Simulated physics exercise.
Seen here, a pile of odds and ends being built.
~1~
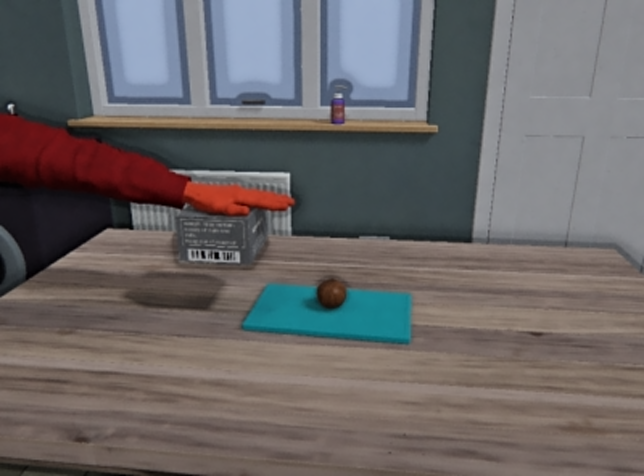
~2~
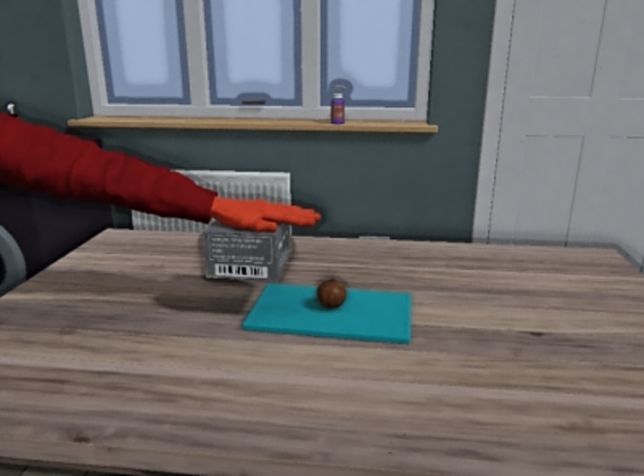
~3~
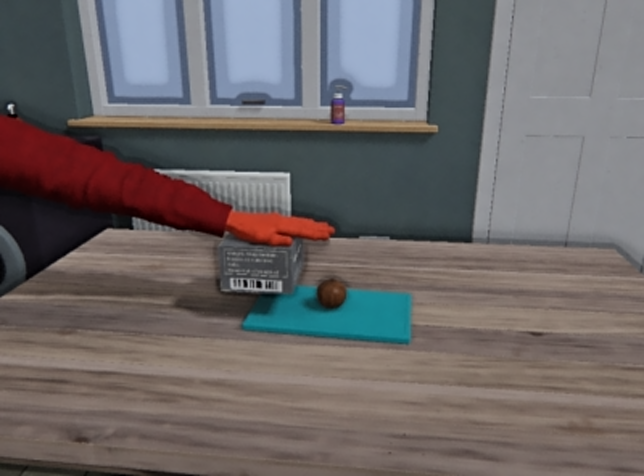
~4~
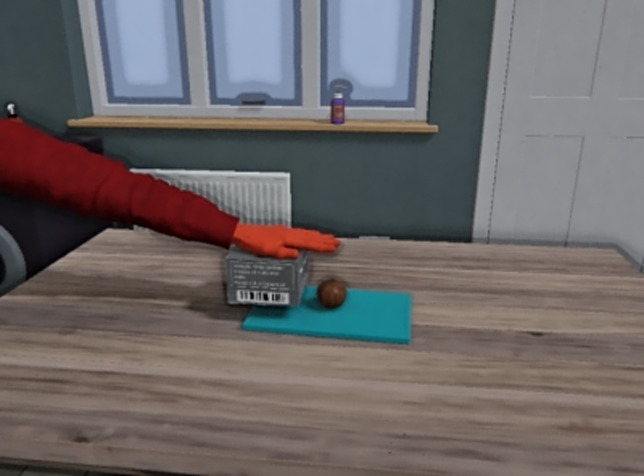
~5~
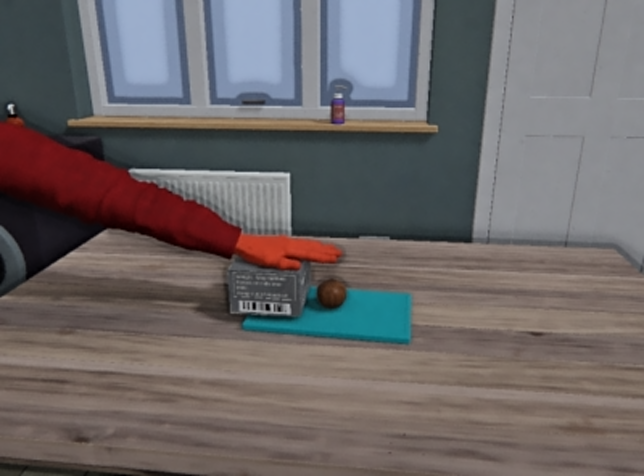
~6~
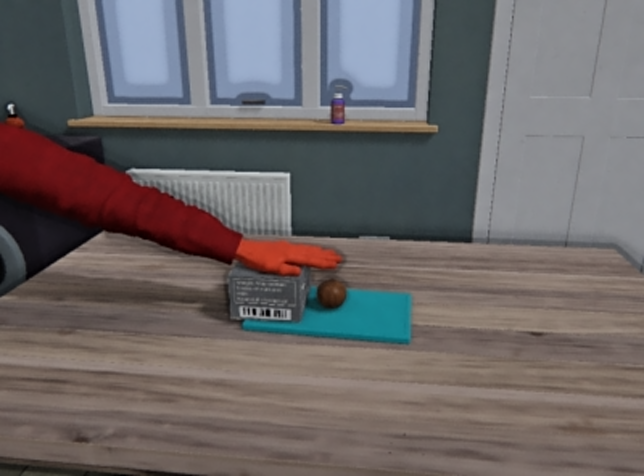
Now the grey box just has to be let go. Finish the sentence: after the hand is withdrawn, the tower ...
The tower stays upright.
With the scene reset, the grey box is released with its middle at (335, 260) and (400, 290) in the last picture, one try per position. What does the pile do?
Lab note - try 1: Collapse; try 2: No collapse.
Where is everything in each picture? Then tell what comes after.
The first frame shows still above its spot; grey box (224, 229); brown onion (332, 293).
The second frame shows still above its spot; grey box (250, 243); brown onion (332, 293).
The third frame shows still above its spot; grey box (264, 257); brown onion (332, 293).
The fourth frame shows still above its spot; grey box (270, 268); brown onion (332, 293).
The fifth frame shows still above its spot; grey box (272, 278); brown onion (332, 293).
The sixth frame shows in place under the hand; grey box (272, 283); brown onion (332, 293).
Then, 0.40 s on from there, no change.
Then, 0.80 s on from there, grey box resting near (272, 284).
In the end, all 3 unmoved. At the end, from the last picture's camera, grey box near (272, 284). The pile keeps its balance.
